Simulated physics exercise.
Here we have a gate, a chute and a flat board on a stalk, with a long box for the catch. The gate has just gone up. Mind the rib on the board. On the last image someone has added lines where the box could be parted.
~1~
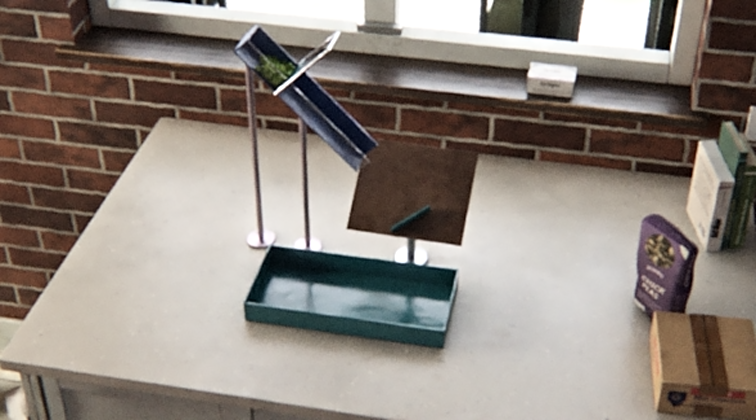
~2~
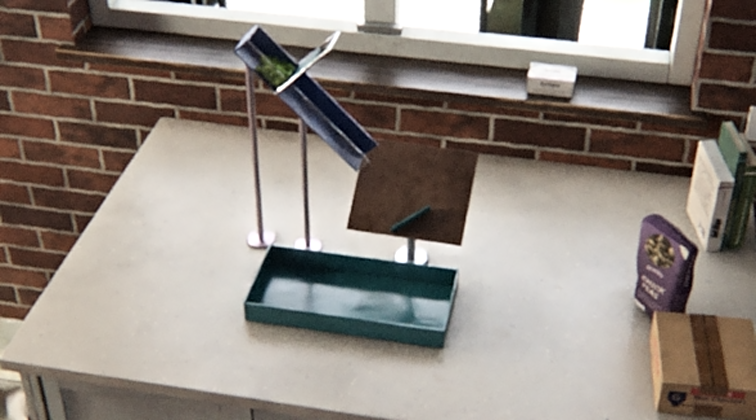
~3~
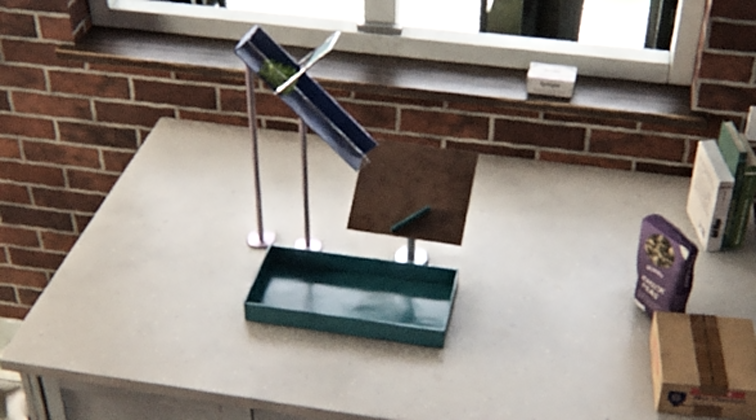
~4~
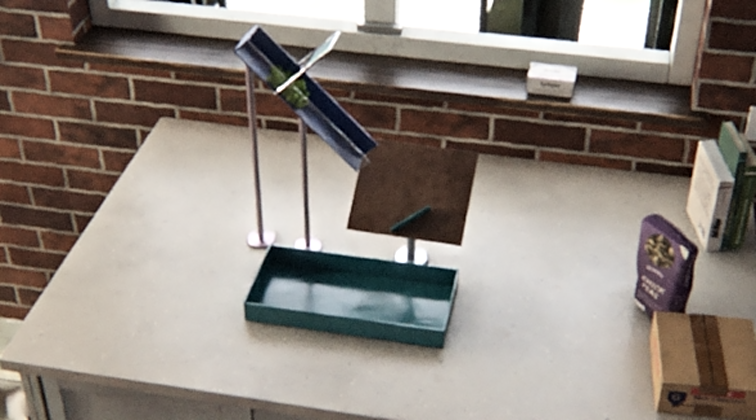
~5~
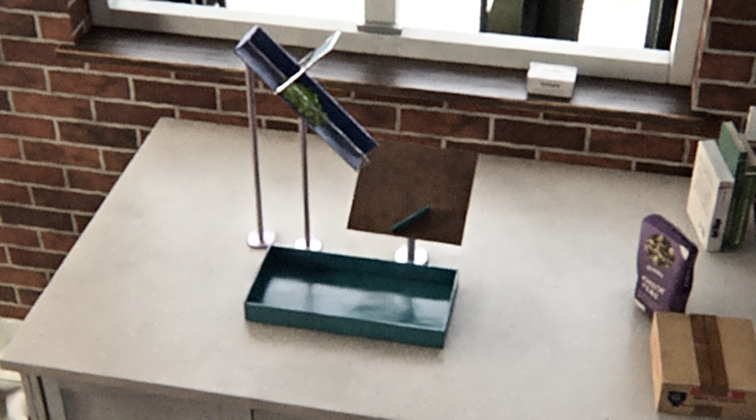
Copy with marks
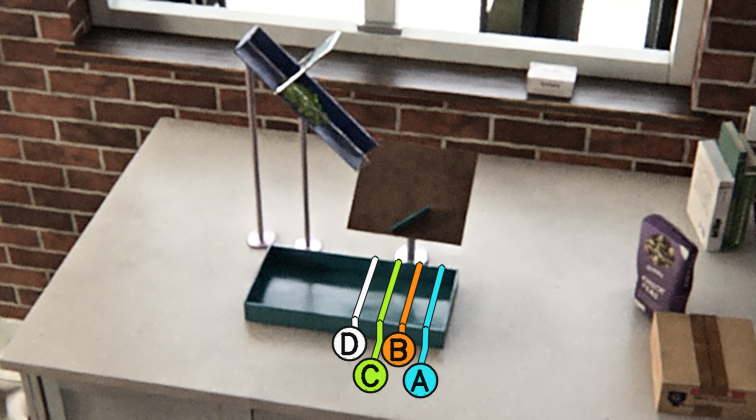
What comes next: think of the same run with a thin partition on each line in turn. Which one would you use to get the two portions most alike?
The best line is D.
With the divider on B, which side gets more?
More lands on the left.
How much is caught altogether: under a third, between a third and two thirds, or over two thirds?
It is over two thirds.
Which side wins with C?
Left.
On the marked copy, line A crosses the front rim at (425, 328); line B crosses the front rim at (402, 324); line C crosses the front rim at (379, 321); line D crosses the front rim at (355, 318).
For line A, of what is caught, almost all on the left of the divider, just a few on the right.
For line B, of what is caught, almost all on the left of the divider, about a tenth on the right.
For line C, of what is caught, almost all on the left of the divider, about a tenth on the right.
For line D, of what is caught, roughly two thirds on the left of the divider, roughly a third on the right.
